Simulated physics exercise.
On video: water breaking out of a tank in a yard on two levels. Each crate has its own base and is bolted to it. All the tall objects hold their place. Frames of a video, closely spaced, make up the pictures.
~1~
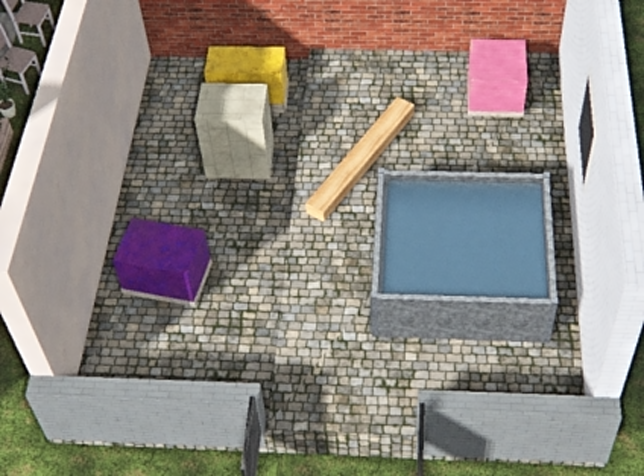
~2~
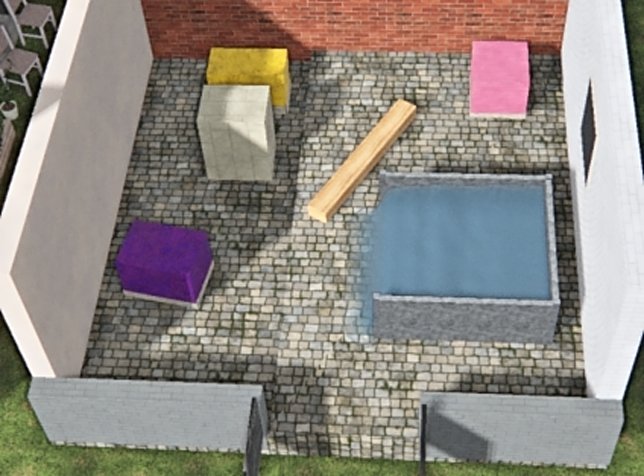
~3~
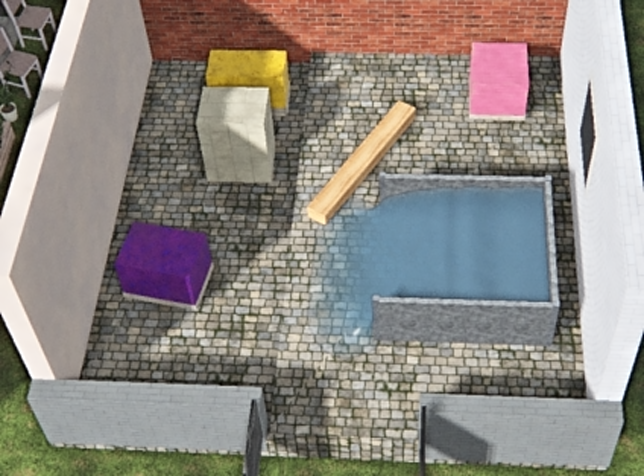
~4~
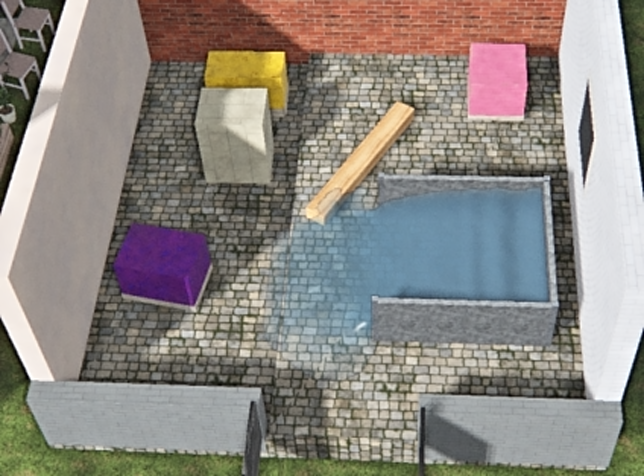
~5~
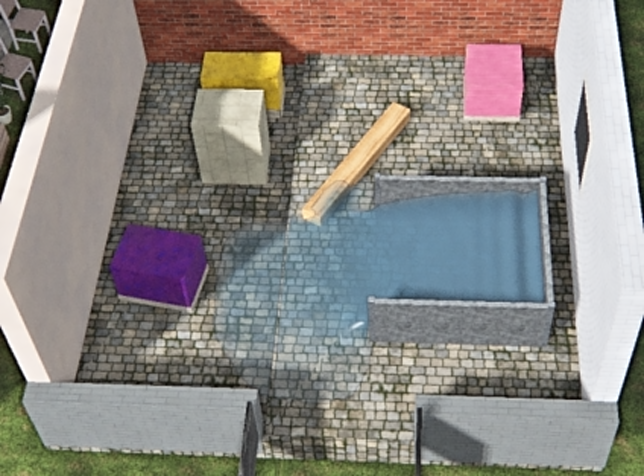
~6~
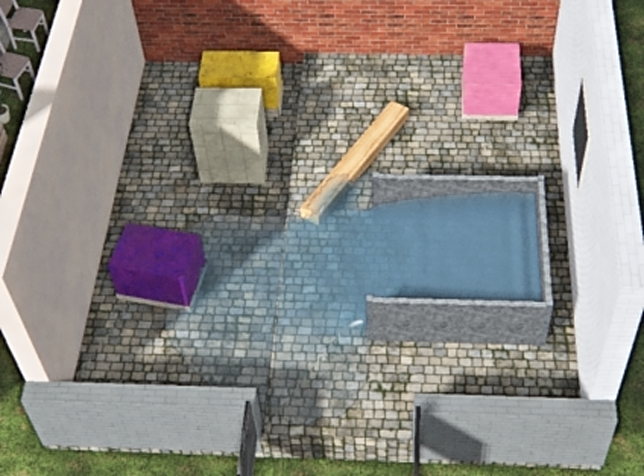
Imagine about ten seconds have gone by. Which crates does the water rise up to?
Outcome: The pink crate will be left dry; the purple crate will be left wet; the yellow crate will be left wet.
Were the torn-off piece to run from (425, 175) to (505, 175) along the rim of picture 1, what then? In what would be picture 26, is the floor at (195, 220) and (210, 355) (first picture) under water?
Taking the two spots in turn: Parched and parched.
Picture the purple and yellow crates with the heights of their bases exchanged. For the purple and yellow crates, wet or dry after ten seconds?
Well, purple is inundated and yellow is inundated then.
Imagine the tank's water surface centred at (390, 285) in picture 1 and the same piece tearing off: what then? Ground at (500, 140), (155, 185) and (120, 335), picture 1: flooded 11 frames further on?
As listed: Not flooded, covered, flooded.
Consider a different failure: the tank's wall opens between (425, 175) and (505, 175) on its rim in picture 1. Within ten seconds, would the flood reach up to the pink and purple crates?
Taking them in turn, the pink crate is overtopped and the purple crate is overtopped.
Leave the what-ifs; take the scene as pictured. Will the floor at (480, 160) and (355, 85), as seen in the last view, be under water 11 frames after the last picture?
Wet, dry.
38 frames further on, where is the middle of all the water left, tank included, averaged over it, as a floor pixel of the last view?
Around (242, 227).
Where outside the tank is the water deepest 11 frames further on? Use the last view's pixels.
Deepest spot: Near (67, 415).
A moment on, water covers 45 % of the floor; the pink crate not reached, the purple crate water round its plinth, the yellow crate not reached.
Next, water covers 50 % of the floor; the pink crate water round its plinth, the purple crate water round its plinth, the yellow crate water round its plinth.
Then, water covers 65 % of the floor; the pink crate water round its plinth, the purple crate water round its plinth, the yellow crate water round its plinth.
Later, water covers 70 % of the floor; the pink crate water round its plinth, the purple crate water round its plinth, the yellow crate water round its plinth.
In the end, water covers 75 % of the floor; the pink crate stayed above the water, the purple crate was topped, the yellow crate was topped.
